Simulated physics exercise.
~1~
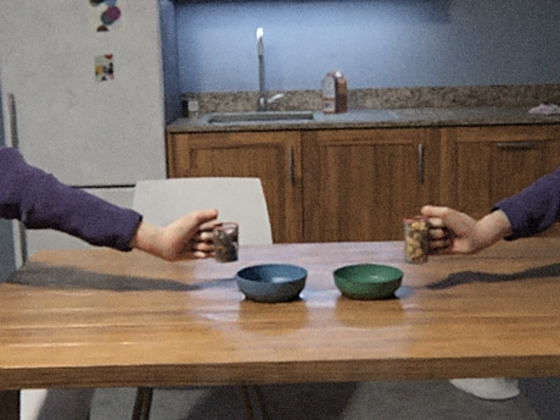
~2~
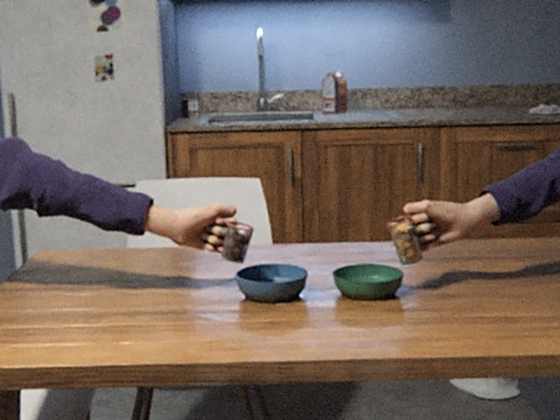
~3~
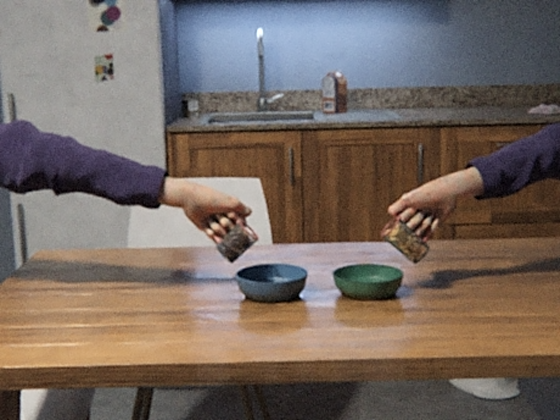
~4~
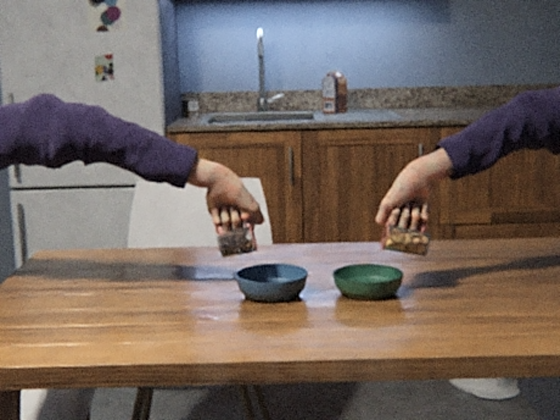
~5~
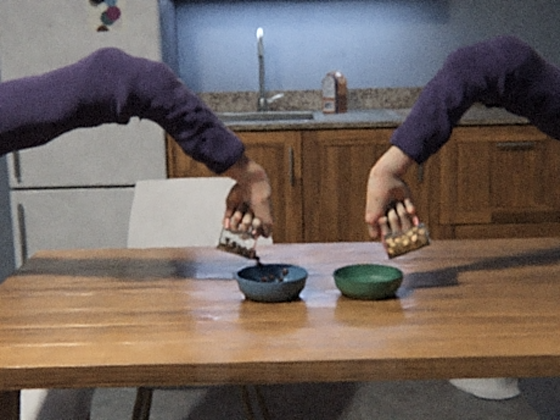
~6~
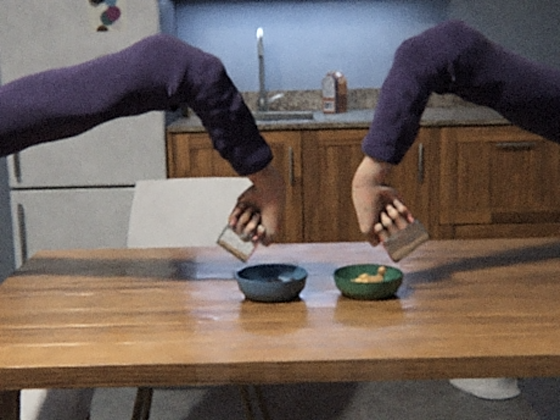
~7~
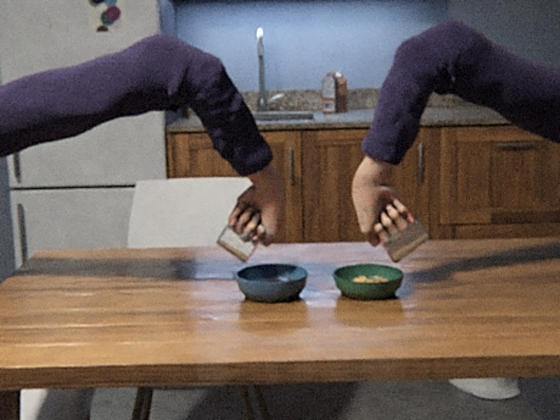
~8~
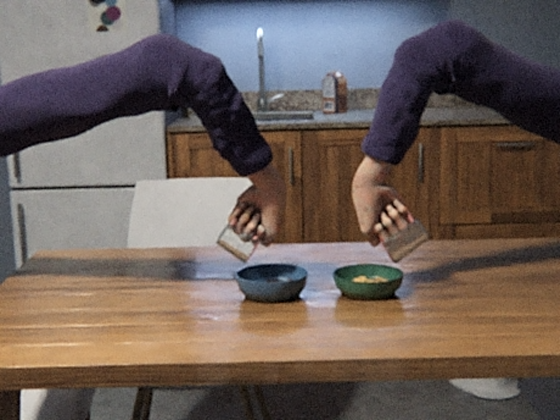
Two purple-sleeved arms reach in from opposite sides over a wooden table, each hand holding a small clear cup of loose dry pieces, dark on the left and yellowish on the right. Seen from the front in a kitchen, a blue bowl and a green bowl sit side by side below them, with wooden cabinets and a sink behind. The hands tilt the cups inward until they lie sideways. The left cup starts spilling into the blue bowl first, then the right empties into the green one. Both cups end overturned and empty, with everything in the bowls.
